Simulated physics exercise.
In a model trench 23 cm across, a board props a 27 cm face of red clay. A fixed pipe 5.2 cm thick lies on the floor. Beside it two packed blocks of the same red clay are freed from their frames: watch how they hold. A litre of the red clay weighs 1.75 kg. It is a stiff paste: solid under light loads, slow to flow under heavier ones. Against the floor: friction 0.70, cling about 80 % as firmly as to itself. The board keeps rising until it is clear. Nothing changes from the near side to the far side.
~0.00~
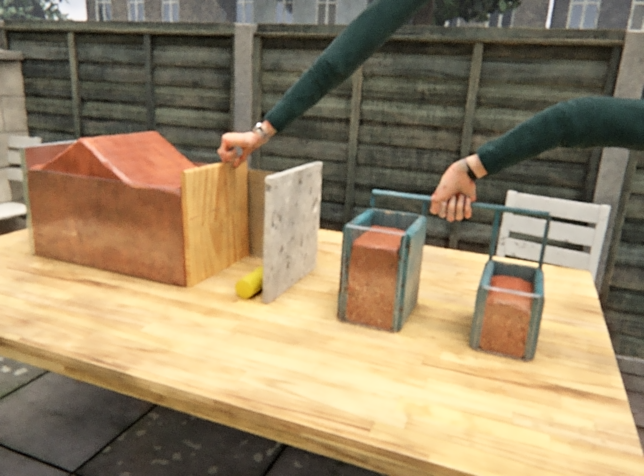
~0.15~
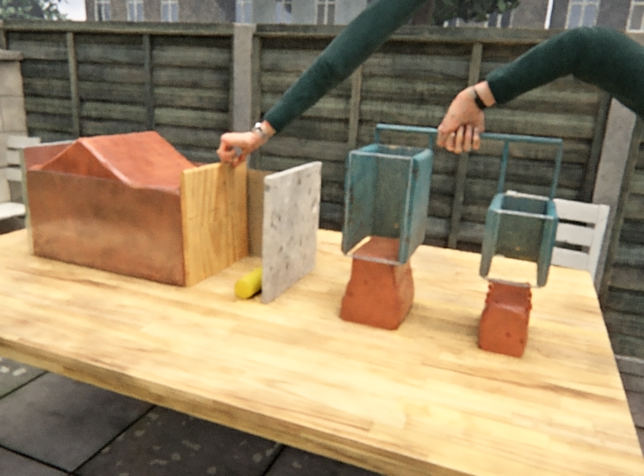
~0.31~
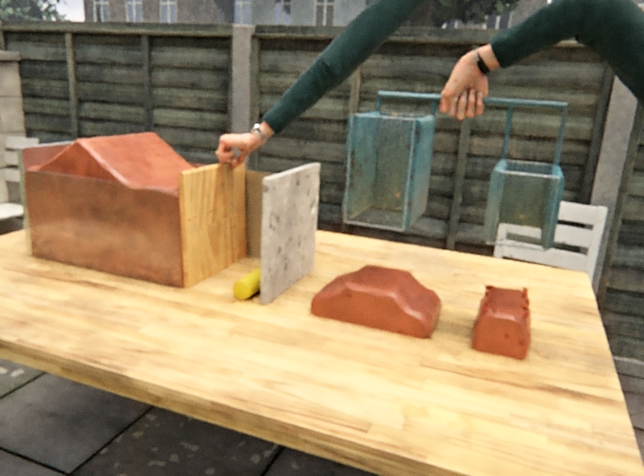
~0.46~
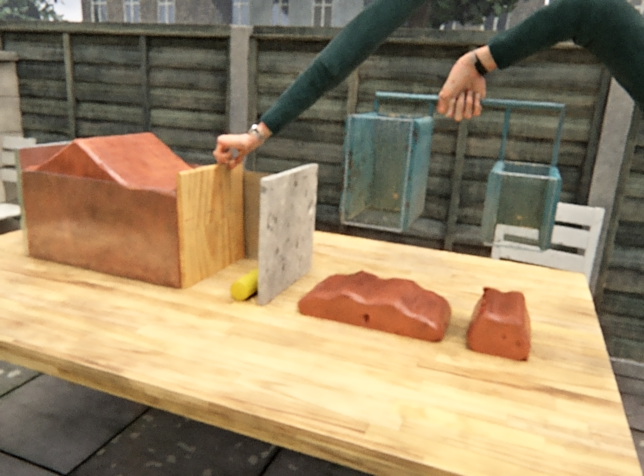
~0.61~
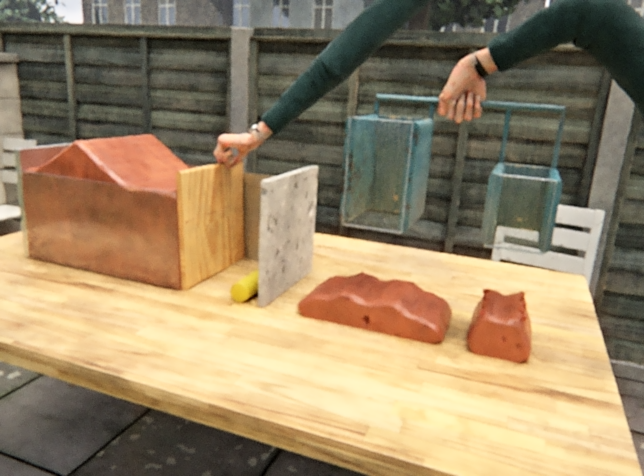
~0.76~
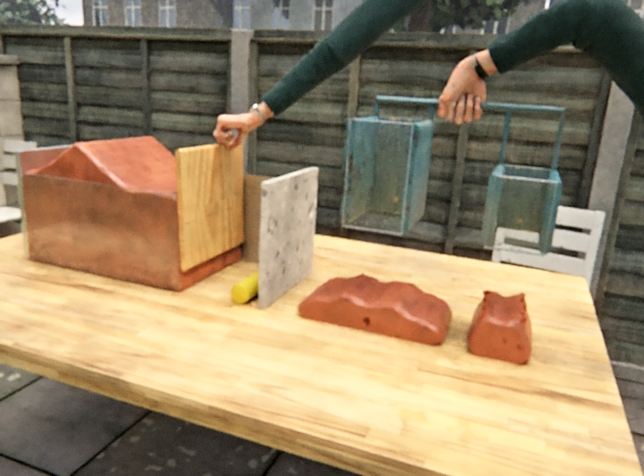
To begin with, one hand grips a wooden board against red clay while another lifts two joined bluish casings off two clay blocks. The left block slumps into a wide, low mound and the right sinks less, before both sit still. Then the first hand raises the board partway, exposing clay beneath.
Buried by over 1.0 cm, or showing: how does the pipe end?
It is left covered.
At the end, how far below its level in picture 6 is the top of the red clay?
Roughly 8.5 cm.
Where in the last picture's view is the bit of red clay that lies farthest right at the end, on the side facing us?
Near (257, 281).
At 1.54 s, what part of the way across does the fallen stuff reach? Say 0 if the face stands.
Near 100 %.
By 0.99 s, the fallen stuff reaches 28 % of the way across and nothing lies on the pipe.
By 1.27 s, the fallen stuff reaches 81 % of the way across and 5.1 cm lies on the pipe.
By 1.54 s, the fallen stuff reaches 98 % of the way across and 7.2 cm lies on the pipe.
By 1.82 s, the fallen stuff reaches 98 % of the way across and 7.5 cm lies on the pipe.
By 1.87 s, at the end, the fallen stuff reaches 98 % of the way across and 7.5 cm lies on the pipe.
